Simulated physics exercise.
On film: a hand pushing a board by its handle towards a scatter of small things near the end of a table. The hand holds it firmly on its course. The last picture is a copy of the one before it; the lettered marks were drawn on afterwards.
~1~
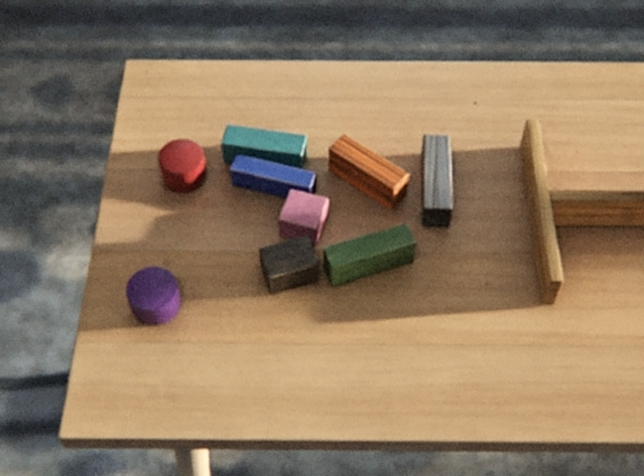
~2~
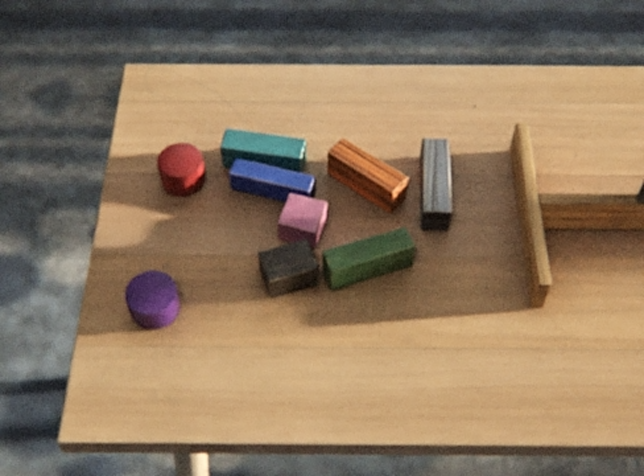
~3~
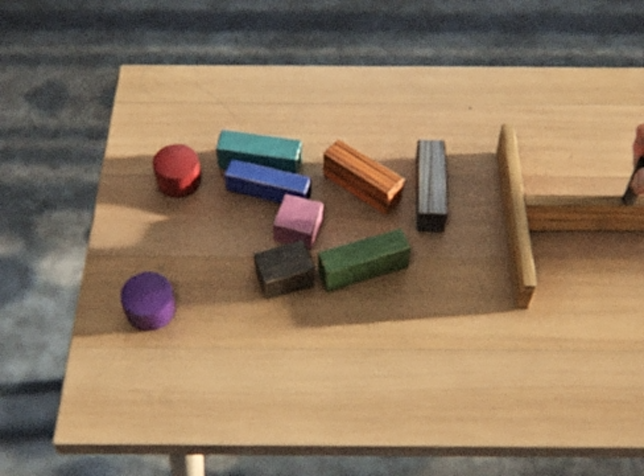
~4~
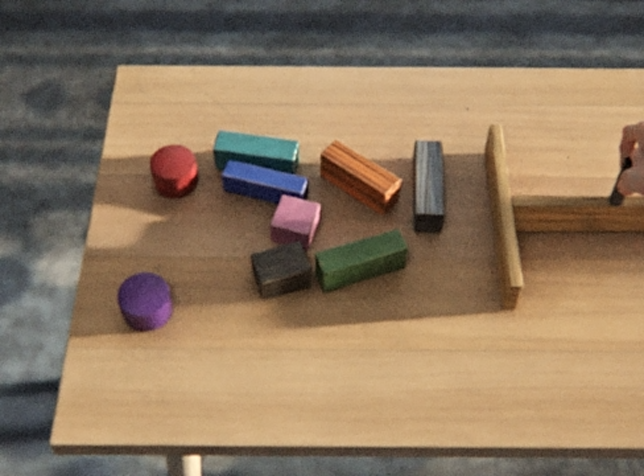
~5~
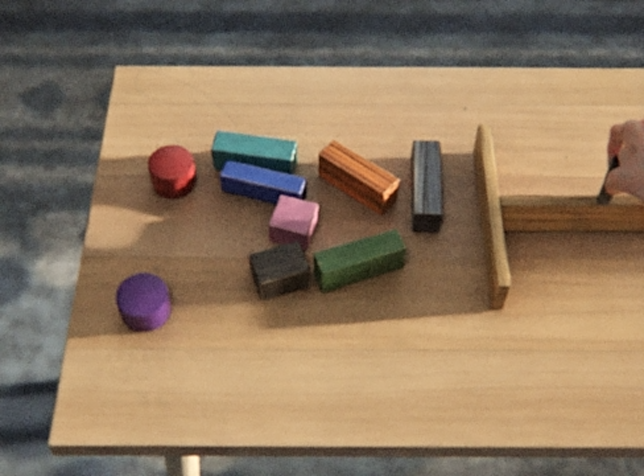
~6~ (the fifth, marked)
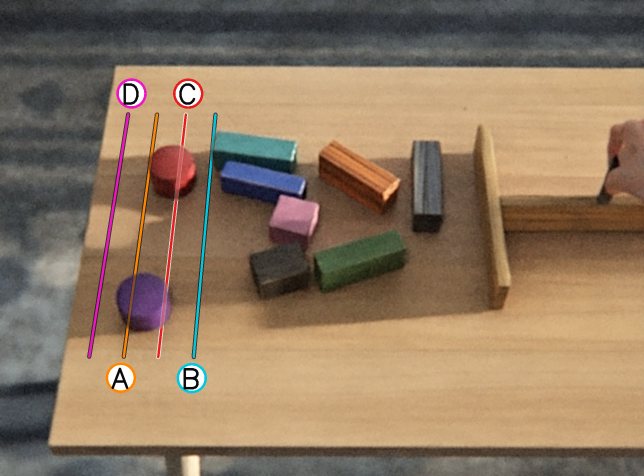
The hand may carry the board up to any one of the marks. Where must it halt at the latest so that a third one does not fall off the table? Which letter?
B.
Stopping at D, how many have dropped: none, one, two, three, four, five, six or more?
In all, six or more.
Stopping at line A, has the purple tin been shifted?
Yes.
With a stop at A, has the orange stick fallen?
No.
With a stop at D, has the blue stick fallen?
Yes.
On the marked copy, A at (142, 225); B at (206, 225); C at (173, 225); D at (110, 225).
Following B. Soon after the start, board (390, 199); black block (266, 272); orange stick (328, 175).
Later, board (287, 199); red tin (124, 172); purple tin (117, 312).
In the end, board (207, 199); red tin over the edge; purple tin over the edge; two fallen.
As for the rest, A drops five; C drops five; D drops seven.
